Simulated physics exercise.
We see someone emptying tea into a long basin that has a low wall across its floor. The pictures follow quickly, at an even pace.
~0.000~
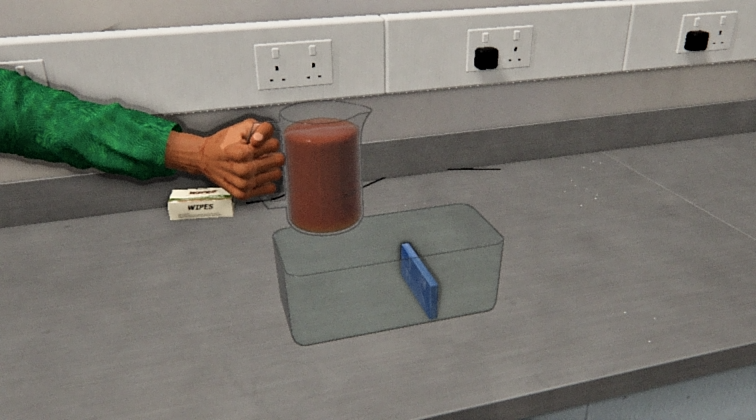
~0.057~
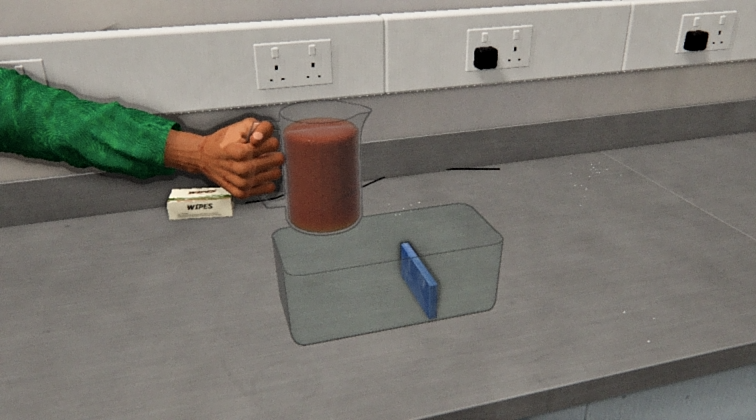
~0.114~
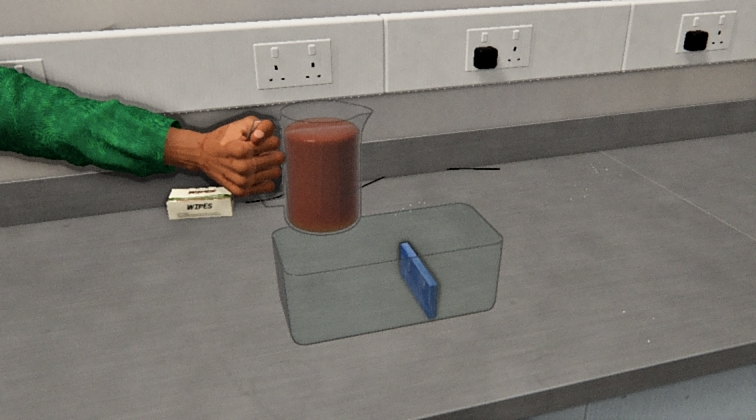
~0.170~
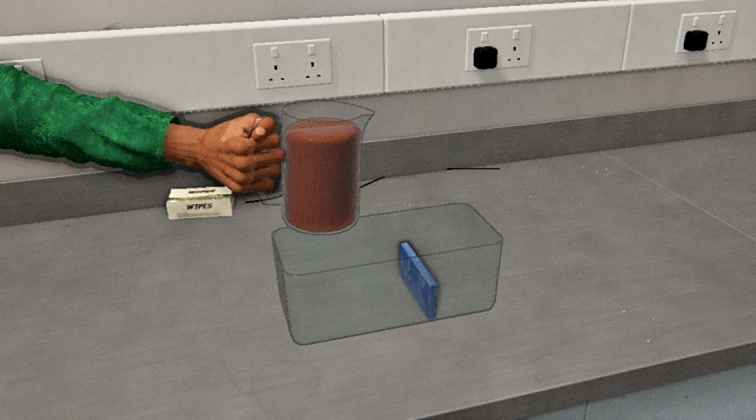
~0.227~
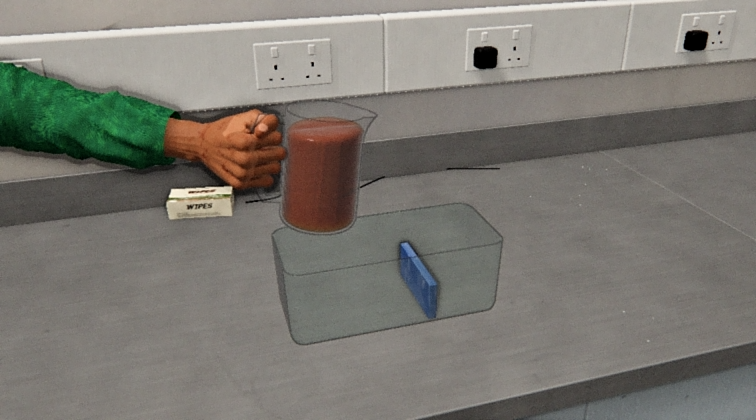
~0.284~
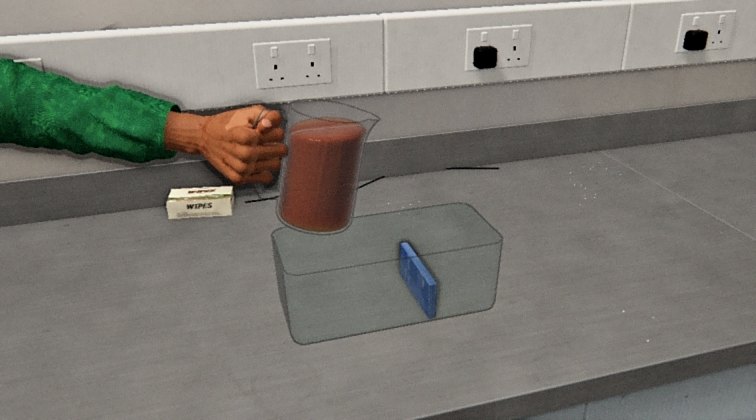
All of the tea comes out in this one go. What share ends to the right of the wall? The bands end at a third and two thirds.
The share right of the wall is over two thirds.
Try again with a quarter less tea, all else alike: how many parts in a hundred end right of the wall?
Some 70 per cent.
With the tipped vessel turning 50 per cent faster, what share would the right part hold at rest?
Near 75 %.
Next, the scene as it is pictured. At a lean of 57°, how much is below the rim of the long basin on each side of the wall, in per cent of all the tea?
Some 0 per cent left and 0 right.
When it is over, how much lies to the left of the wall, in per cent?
Near 20 %.
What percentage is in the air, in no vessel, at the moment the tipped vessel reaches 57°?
Close to 5 per cent.
By 0.73 s the tilt is 57° and 91 per cent is still to pour, 0 is left of the wall and 2 right of it.
By 1.06 s the tilt is 87° and 57 per cent is still to pour, 1 is left of the wall and 29 right of it.
By 1.40 s the tilt is 93° and 19 per cent is still to pour, 5 is left of the wall and 69 right of it.
By 1.77 s the tilt is 93° and 6 per cent is still to pour, 14 is left of the wall and 78 right of it.
At rest 21 per cent lies left of the wall, 77 right of it and 1 outside.
